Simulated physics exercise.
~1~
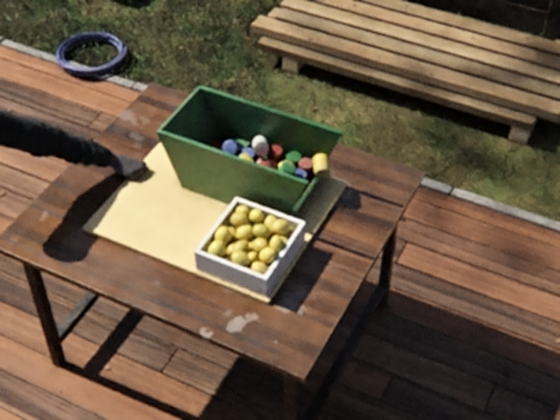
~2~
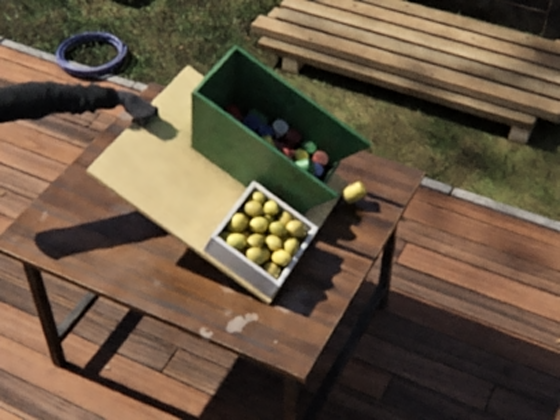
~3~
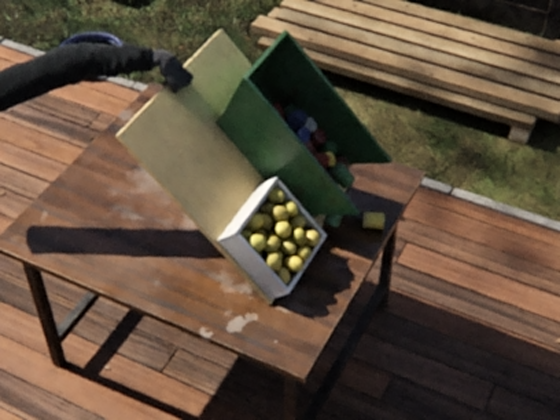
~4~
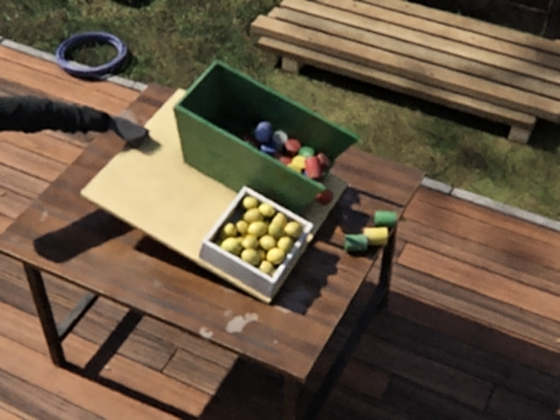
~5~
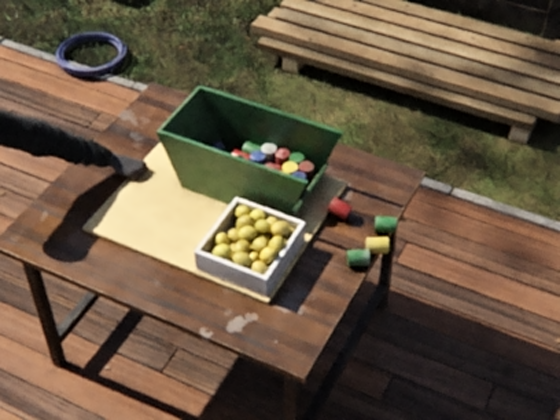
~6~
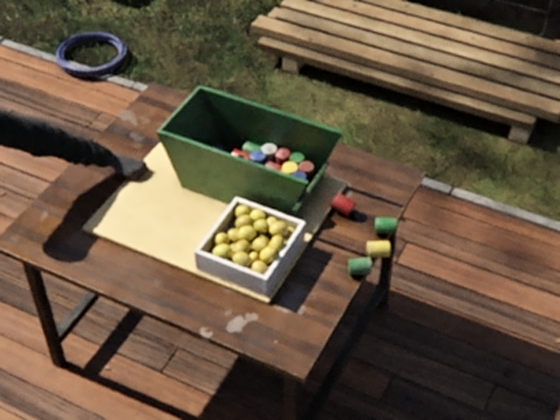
On a wooden table, an arm tips a board and lowers it, spilling four jars.
